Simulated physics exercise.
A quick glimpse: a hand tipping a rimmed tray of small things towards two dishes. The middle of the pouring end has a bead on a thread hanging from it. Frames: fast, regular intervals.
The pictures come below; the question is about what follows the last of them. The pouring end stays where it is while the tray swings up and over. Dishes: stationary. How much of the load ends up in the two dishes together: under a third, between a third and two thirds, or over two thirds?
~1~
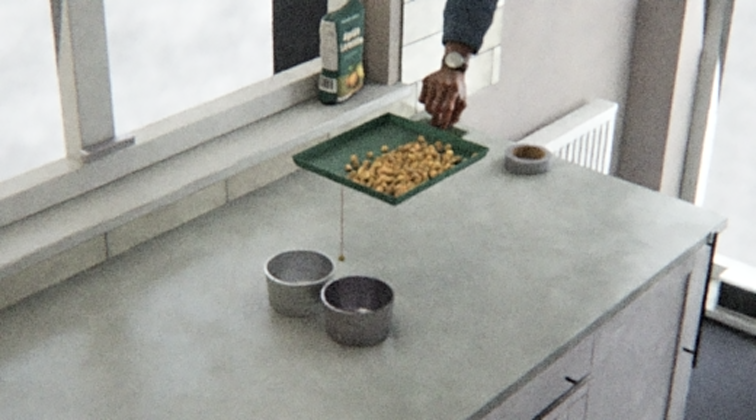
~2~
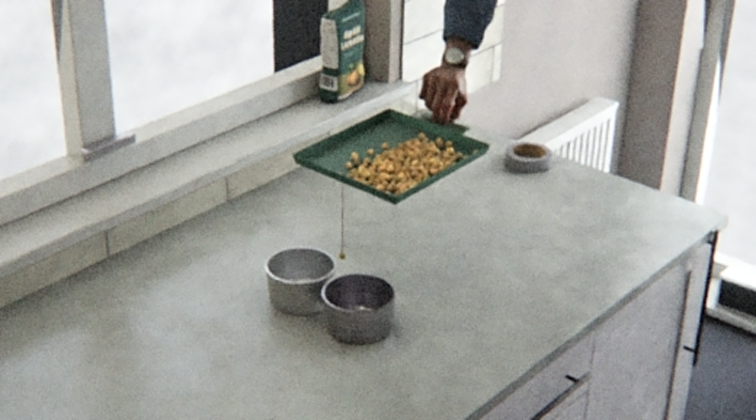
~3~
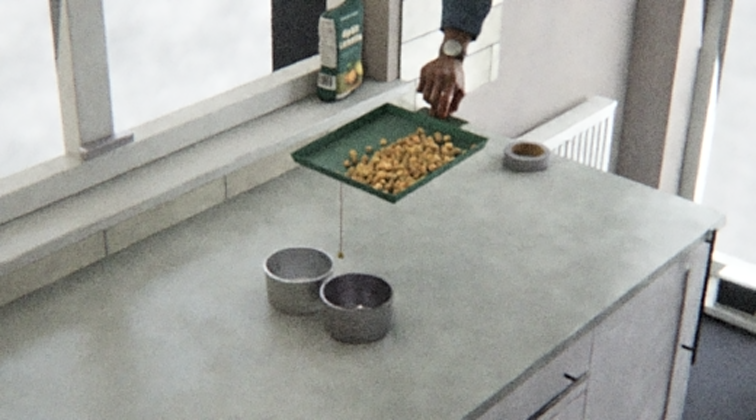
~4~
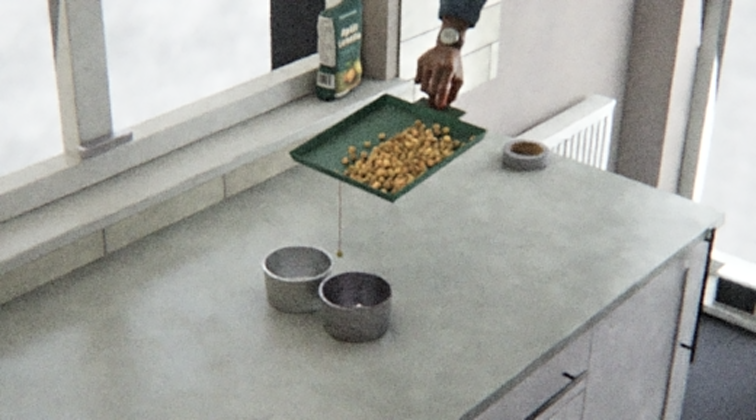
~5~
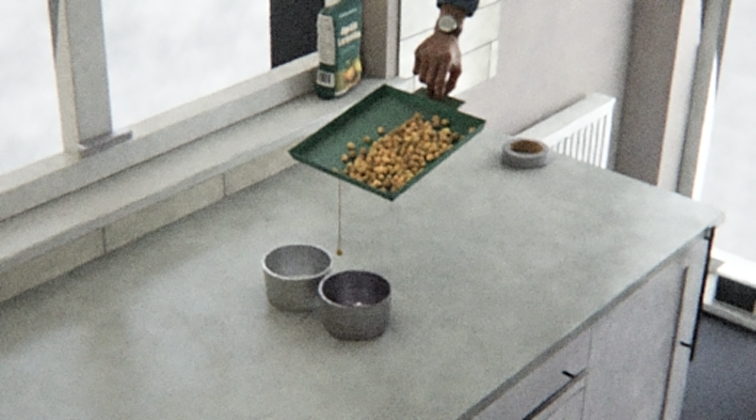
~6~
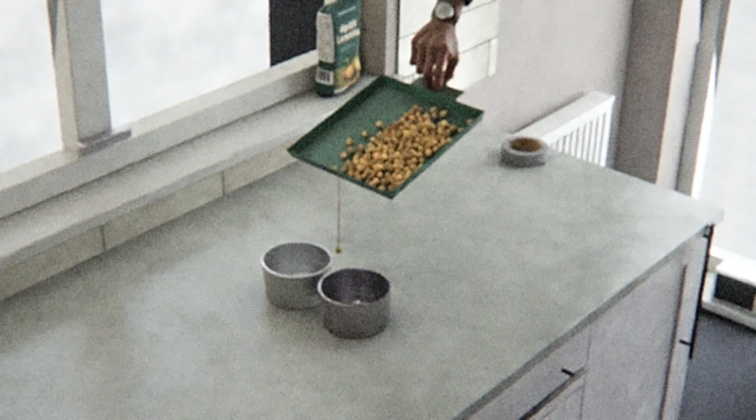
Together the dishes get over two thirds of it.
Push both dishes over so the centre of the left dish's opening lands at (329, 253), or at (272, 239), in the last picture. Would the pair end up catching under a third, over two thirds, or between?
Under a third; one to two thirds.
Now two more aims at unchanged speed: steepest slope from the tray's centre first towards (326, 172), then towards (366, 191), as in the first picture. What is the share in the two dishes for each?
In turn, 60 percent and then 80 percent.
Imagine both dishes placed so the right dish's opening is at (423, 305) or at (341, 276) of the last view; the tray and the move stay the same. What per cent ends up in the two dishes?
Roughly 30 % and 70 %.
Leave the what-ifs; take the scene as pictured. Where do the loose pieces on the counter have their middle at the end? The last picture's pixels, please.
Look around pixel (292, 354).
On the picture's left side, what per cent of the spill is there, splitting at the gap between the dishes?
About 70 percent of the spill.
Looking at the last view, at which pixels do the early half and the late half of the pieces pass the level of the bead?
(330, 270) for the early half, (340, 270) for the late half.
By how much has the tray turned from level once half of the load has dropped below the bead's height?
My estimate is some 95 degrees.
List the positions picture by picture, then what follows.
The first frame shows corners of the pouring end (296, 156) and (395, 196), level; middle of the load (405, 169), dried chickpeas; left dish (276, 294); right dish (335, 323); bead on its thread (342, 258).
The second frame shows corners of the pouring end (297, 154) and (395, 194), level; middle of the load (406, 166).
The third frame shows corners of the pouring end (295, 153) and (394, 194), tipped barely, level across its low end; middle of the load (404, 163).
The fourth frame shows corners of the pouring end (293, 152) and (392, 193), tipped a little, level across its low end; middle of the load (403, 158).
The fifth frame shows corners of the pouring end (293, 150) and (391, 192), tipped a little, level across its low end; middle of the load (402, 154).
The sixth frame shows corners of the pouring end (291, 148) and (390, 191), tipped a little, level across its low end; middle of the load (400, 149); left dish (273, 286); right dish (331, 315).
Just after the last frame, tray tipped steeply; almost all on the tray; just a few outside both; just a few in the air.
A moment on, tray tipped past a quarter turn; about a tenth on the tray; roughly a third in the right dish; roughly a quarter in the left dish; about a tenth outside both; roughly a quarter in the air.
Further on, tray tipped past a quarter turn; roughly half in the right dish; roughly a third in the left dish; roughly a quarter outside both.
When it is over, tray tipped past a quarter turn; roughly half in the right dish; roughly a third in the left dish; roughly a quarter outside both.
